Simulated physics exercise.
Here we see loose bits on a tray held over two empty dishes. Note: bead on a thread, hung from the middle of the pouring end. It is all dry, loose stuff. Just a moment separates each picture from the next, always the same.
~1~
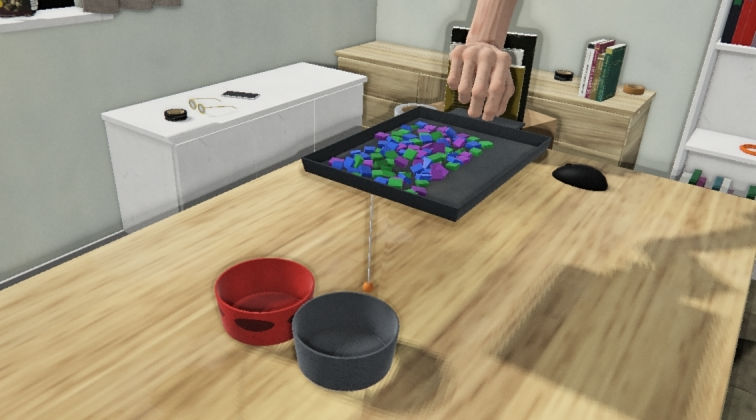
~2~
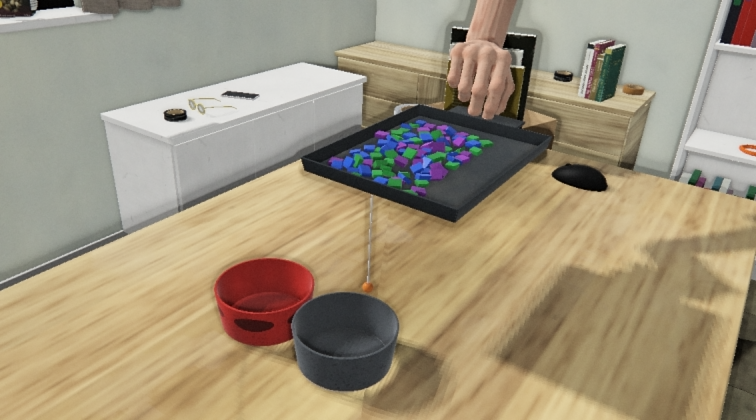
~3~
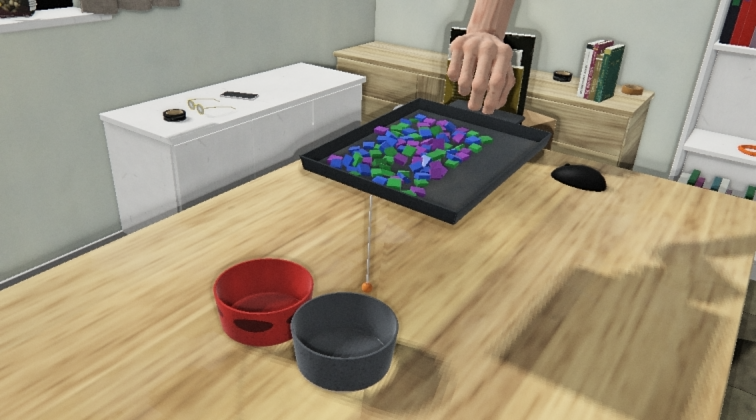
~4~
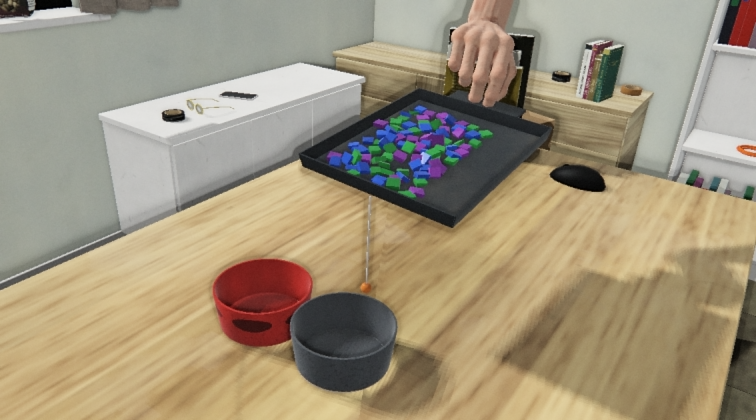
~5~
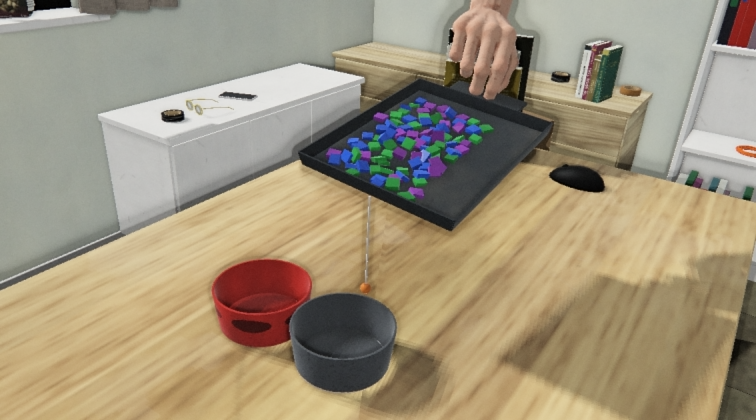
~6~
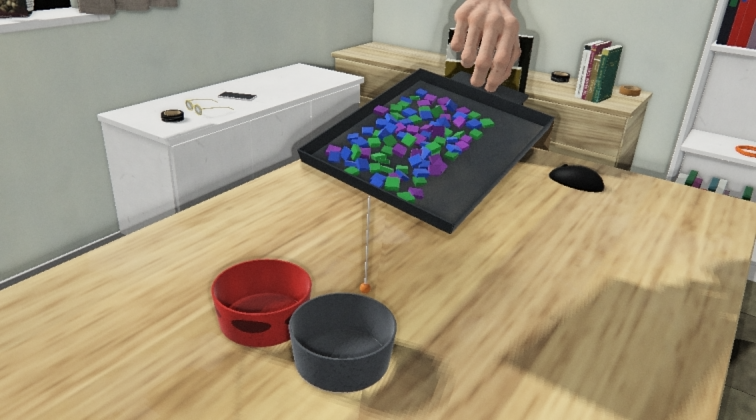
Tray of blue, green and purple mosaic tiles slowly tilting under a hand, right corner dipping, above empty red and grey dishes.
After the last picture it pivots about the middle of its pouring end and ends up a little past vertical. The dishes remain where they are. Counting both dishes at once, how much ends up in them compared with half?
Between them they hold less than half.
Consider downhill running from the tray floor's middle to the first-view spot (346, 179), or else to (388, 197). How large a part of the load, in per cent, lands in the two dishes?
Respectively 80 and 70 in a hundred.
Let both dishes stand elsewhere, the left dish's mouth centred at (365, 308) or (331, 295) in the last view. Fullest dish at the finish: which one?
At place one the right of the pair; at place two the right of the pair.
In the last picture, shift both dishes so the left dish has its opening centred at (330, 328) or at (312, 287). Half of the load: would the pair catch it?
Short of half, then the bulk of it.
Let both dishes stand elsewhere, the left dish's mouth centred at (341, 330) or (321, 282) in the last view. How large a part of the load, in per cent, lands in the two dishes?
Around 20 and around 90 per cent, in that order.
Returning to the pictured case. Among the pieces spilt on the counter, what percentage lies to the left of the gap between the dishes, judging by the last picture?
0 per cent, about.
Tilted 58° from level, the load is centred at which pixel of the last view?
The load is centred about (429, 180).
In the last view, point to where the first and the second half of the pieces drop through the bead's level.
I'd put it at roughly (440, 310), and after that at roughly (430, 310).
Soon after the last picture, tray tipped steeply; nearly all on the tray; a stray few in the air.
A little later, tray tipped right over; a small part on the tray; a stray few in the right dish; most outside both; a small part in the air.
Later still, tray tipped past a quarter turn; a stray few in the right dish; nearly all outside both.
At rest, tray tipped past a quarter turn; a stray few in the right dish; none in the left dish; nearly all outside both.
